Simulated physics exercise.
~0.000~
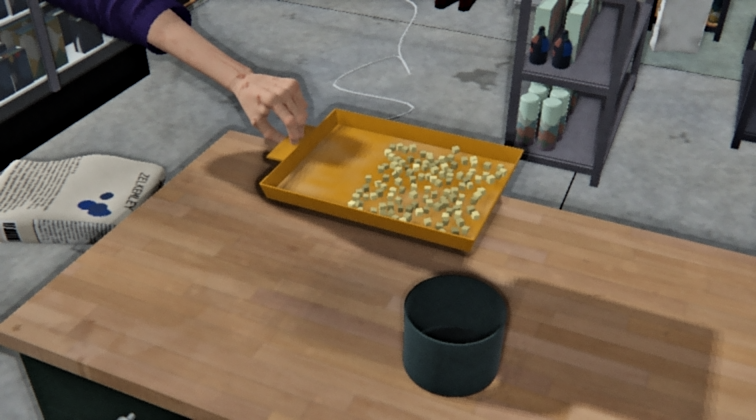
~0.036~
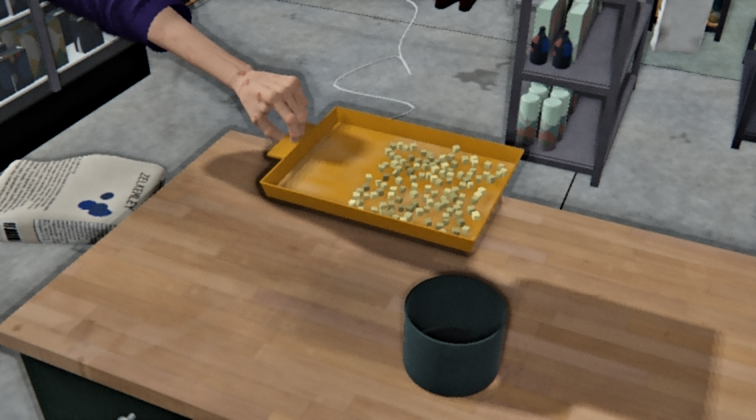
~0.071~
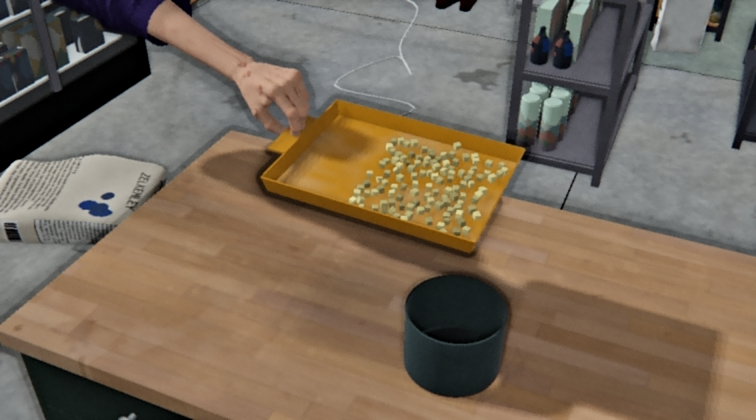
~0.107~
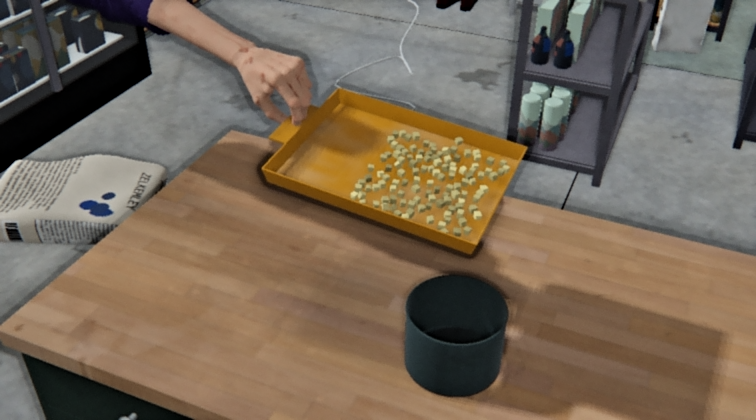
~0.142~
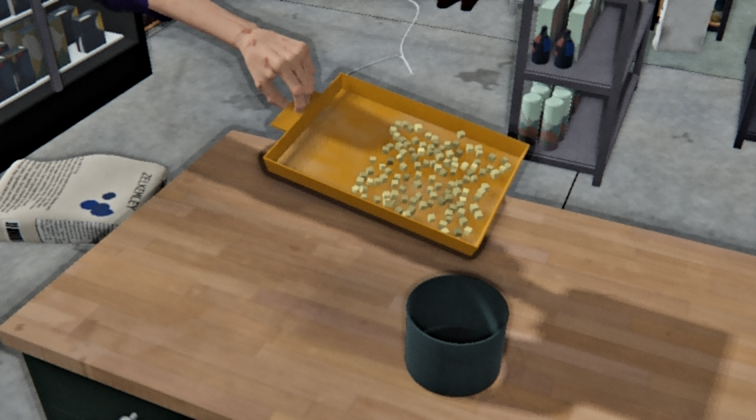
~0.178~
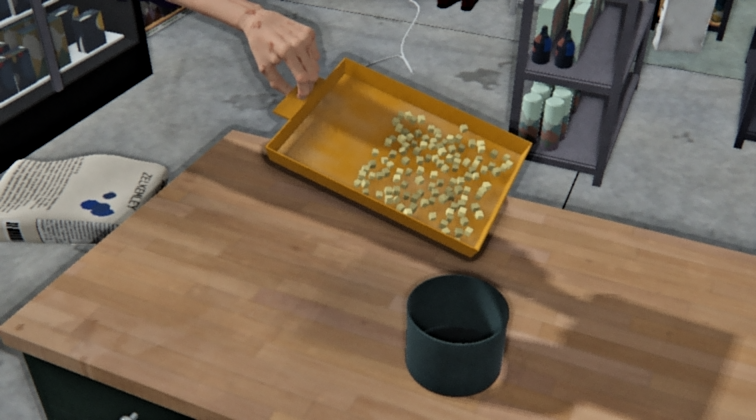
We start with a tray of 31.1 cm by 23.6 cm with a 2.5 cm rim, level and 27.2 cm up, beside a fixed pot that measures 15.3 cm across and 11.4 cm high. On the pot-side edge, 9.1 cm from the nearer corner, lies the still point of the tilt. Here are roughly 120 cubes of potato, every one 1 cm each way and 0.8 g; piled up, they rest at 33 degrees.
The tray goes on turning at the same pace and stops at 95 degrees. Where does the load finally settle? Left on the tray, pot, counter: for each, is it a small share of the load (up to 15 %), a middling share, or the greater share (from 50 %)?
Tray: A small share, pot: A middling share, counter: The greater share.
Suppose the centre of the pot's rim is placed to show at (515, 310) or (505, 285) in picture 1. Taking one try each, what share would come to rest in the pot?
About 25 percent the first time and about 5 percent the second.
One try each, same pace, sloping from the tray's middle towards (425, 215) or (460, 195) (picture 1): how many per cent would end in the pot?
Some 50 and 0 per cent.
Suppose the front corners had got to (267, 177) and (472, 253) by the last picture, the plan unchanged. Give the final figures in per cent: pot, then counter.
Pot 65; counter 35.
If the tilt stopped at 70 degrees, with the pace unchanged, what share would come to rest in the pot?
Near 5 %, then.
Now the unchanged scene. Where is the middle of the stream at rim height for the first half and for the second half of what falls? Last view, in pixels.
Around (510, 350), then (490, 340).
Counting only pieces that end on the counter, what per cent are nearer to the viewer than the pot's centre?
I'd put it at around 90 per cent.
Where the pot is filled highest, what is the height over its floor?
Measured height: Approx. 1.0 cm.
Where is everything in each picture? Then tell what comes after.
Tray tilt 0 degrees, front corners at (266, 183) and (471, 236); middle of the pieces at (428, 190); pot at (455, 308), in the first picture.
Tray tilt 1 degrees, front corners at (266, 181) and (471, 237); middle of the pieces at (428, 189), in the second picture.
Tray tilt 3 degrees, front corners at (267, 176) and (472, 238); middle of the pieces at (429, 187), in the third picture.
Tray tilt 7 degrees, front corners at (268, 167) and (474, 240), lowest corner right front; middle of the pieces at (430, 183), in the fourth picture.
Tray tilt 12 degrees, front corners at (269, 157) and (475, 243), lowest corner right front; middle of the pieces at (432, 179), in the fifth picture.
Tray tilt 17 degrees, front corners at (272, 146) and (476, 245), lowest corner right front; middle of the pieces at (434, 175); pot at (458, 308). Its pace works out near 140 degrees a second, in the sixth picture.
After 0.45 s, tilt 55 degrees; the tray holds 100 %, the pot 0 %.
After 0.64 s, tilt 82 degrees; the tray holds 90 %, the pot 0 %.
After 0.94 s, tilt 95 degrees; the tray holds 10 %, the pot 10 %.
In the end, at 2.2 s, tray 0 %, pot 25 %, counter 75 %.
